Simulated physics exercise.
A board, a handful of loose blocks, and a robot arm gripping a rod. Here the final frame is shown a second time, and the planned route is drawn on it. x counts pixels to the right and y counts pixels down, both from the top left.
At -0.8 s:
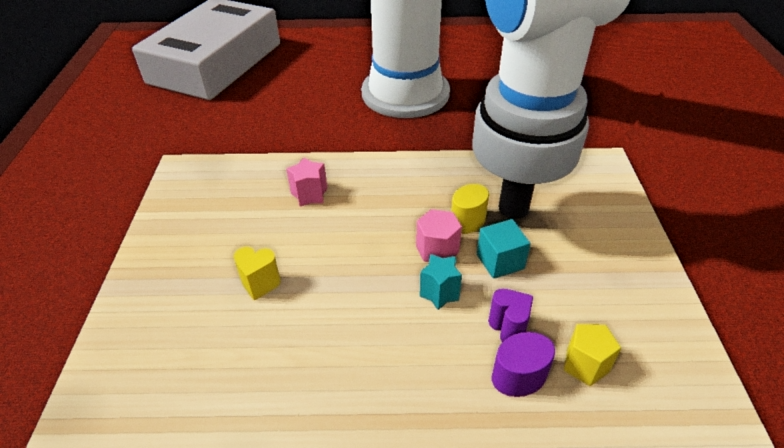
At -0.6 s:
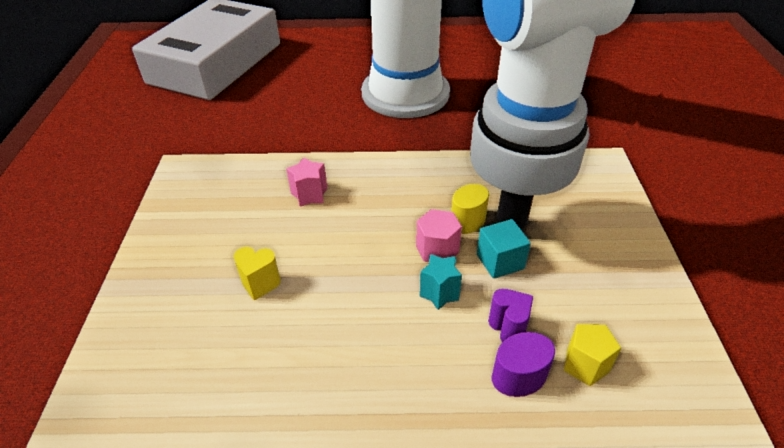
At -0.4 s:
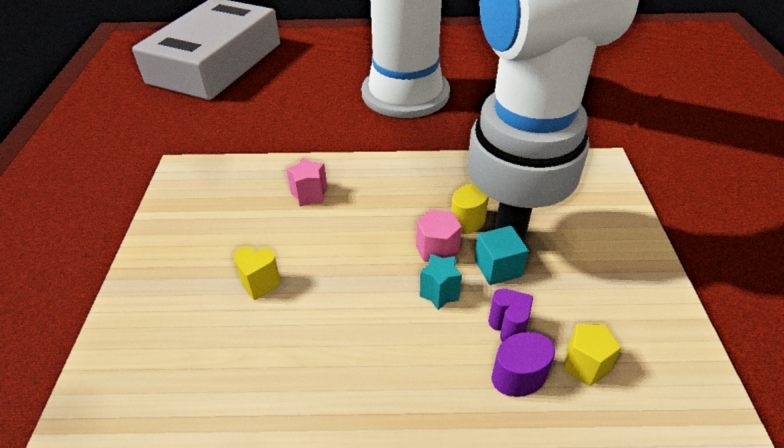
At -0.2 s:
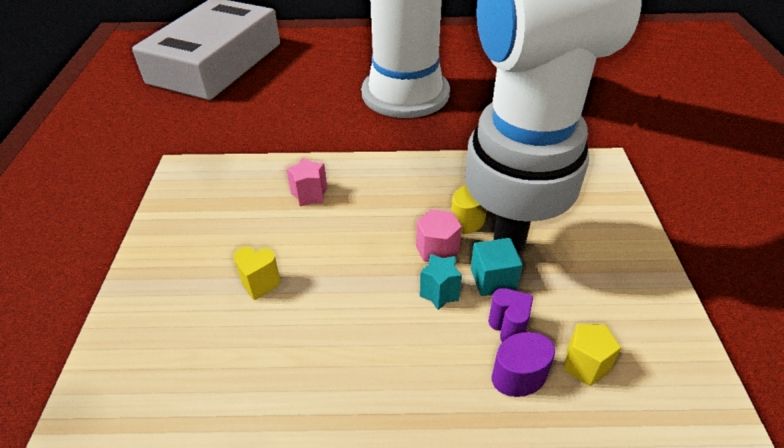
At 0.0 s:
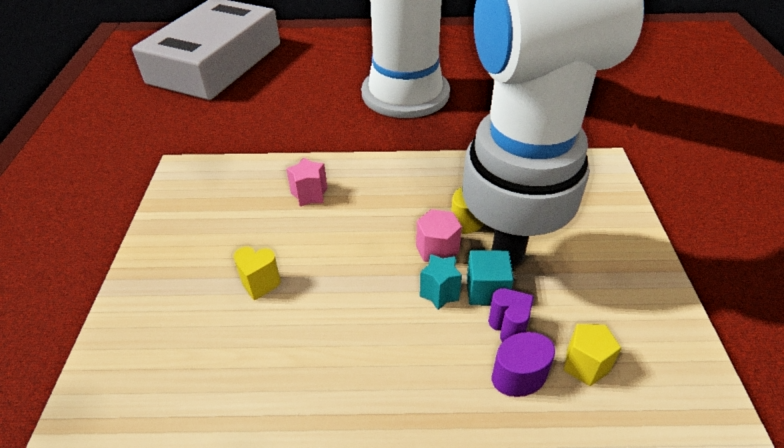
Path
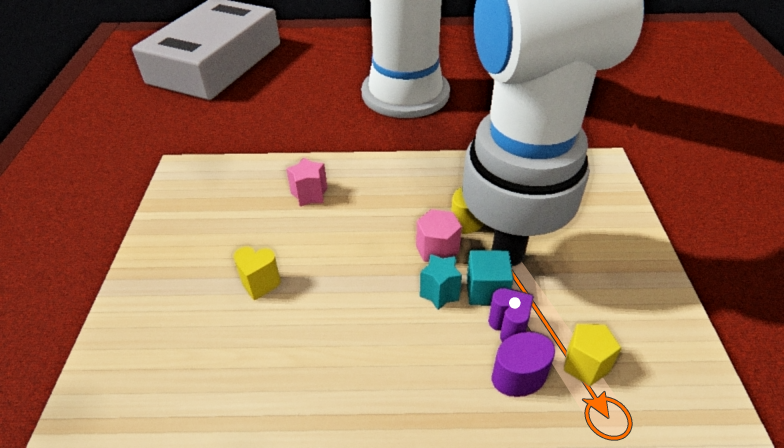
On a wooden board, a robot arm's rod pushes a turquoise block toward a purple heart.
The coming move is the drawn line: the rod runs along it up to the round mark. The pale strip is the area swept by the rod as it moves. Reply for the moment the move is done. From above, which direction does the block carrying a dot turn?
The block turns counter-clockwise.
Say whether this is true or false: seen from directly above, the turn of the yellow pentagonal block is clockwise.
This is false.
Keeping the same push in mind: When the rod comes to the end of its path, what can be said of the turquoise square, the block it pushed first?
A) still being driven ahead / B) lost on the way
Option B.
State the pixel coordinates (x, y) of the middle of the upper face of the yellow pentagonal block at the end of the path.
The middle of its top is at (666, 394).
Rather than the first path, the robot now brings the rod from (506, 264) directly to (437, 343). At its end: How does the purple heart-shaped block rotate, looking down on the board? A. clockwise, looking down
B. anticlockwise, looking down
That would be B.
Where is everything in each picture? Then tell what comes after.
The first frame shows rod tip at (514, 209); block tops, turquoise square at (505, 235); purple heart-shaped block at (515, 303); purple oval block at (526, 351); yellow pentagonal block at (596, 340).
The second frame shows rod at (512, 219); blocks unchanged.
The third frame shows rod at (511, 230); turquoise square at (503, 242).
The fourth frame shows rod at (509, 242); turquoise square at (498, 253).
The fifth frame shows rod at (508, 254); turquoise square at (491, 265); purple heart-shaped block at (515, 303); purple oval block at (526, 351); yellow pentagonal block at (596, 340).
Path on the board, straight from (506, 264) to (608, 418); the dot is on the purple heart-shaped block.
What follows on the original path. One third of the way, rod at (538, 298); turquoise square at (493, 276), turned 55° clockwise; purple heart-shaped block at (512, 309), turned 25° anticlockwise.
Two thirds of the way, rod at (573, 349); turquoise square at (493, 276), turned 55° clockwise; purple heart-shaped block at (512, 309), turned 25° anticlockwise; yellow pentagonal block at (620, 362), turned 20° anticlockwise.
At the end, rod at (613, 409); turquoise square at (493, 276), turned 55° clockwise; purple heart-shaped block at (512, 309), turned 25° anticlockwise; purple oval block in place; yellow pentagonal block at (666, 394), turned 100° anticlockwise.
